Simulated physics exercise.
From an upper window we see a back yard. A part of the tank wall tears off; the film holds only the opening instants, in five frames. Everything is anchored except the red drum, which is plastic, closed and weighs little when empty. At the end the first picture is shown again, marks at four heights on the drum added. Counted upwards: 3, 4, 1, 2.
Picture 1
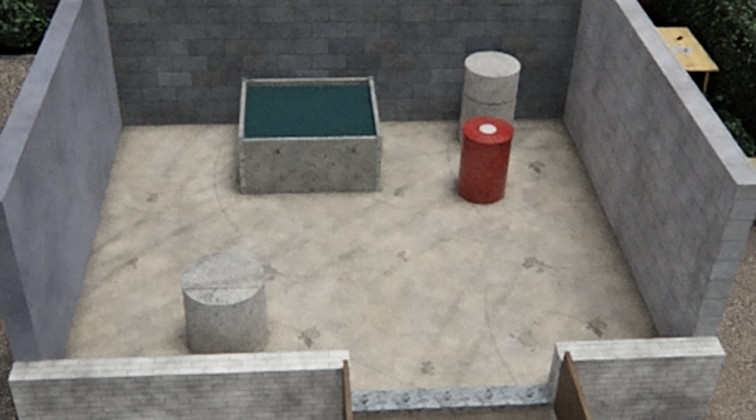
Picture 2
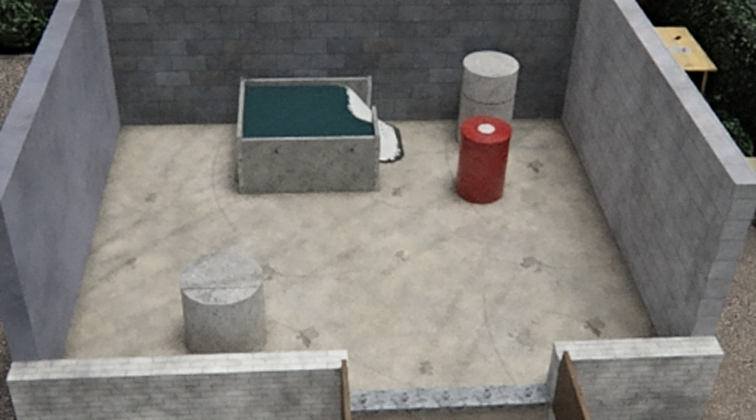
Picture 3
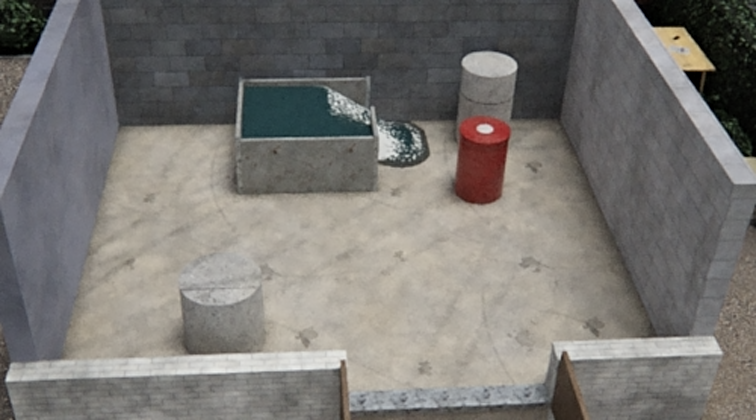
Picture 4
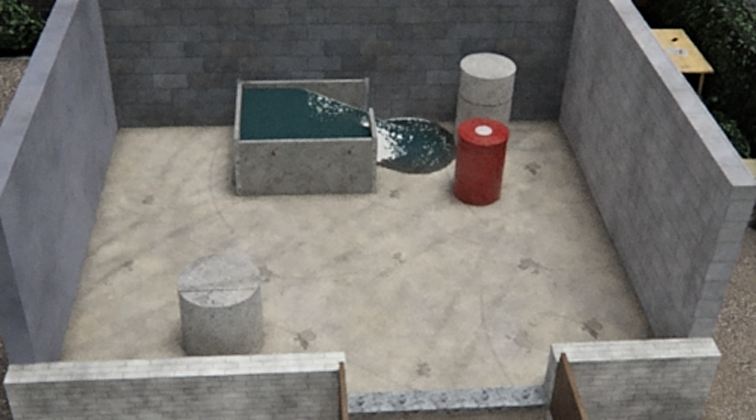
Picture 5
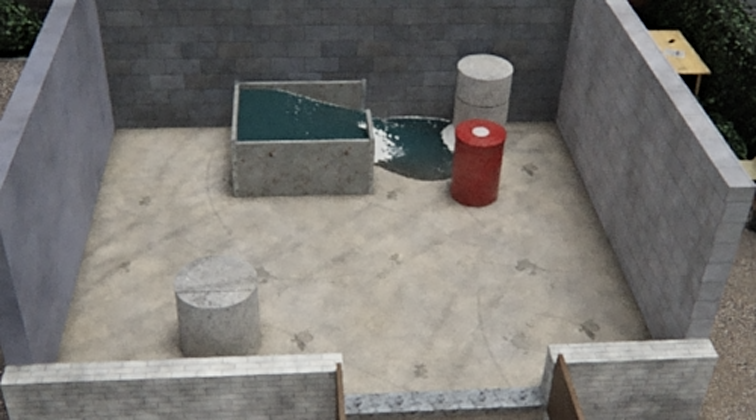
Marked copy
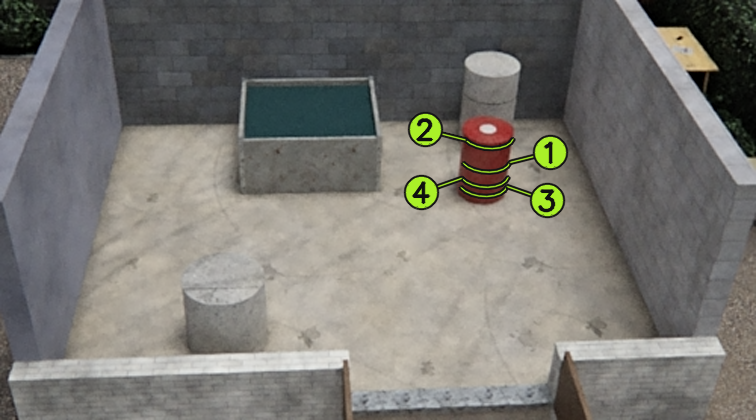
Dark green water pouring from the right side of a concrete tank, spreading across a walled yard to a red drum.
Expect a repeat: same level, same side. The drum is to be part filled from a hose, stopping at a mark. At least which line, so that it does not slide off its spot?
Level 1.
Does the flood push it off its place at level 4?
Yes, that goes wrong.
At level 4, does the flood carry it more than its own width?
No, it does not.
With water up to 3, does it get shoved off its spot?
Yes.
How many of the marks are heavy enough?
Two.
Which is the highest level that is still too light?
4 it is.
In lime, 1 at (489, 172); 2 at (492, 148); 3 at (486, 196); 4 at (487, 187); from the bottom up 3, 4, 1, 2.
If 1 is chosen, it does not move.
If 2 is chosen, it does not move.
If 3 is chosen, it is pushed about twice its own width away.
If 4 is chosen, it is pushed about half its own width away.
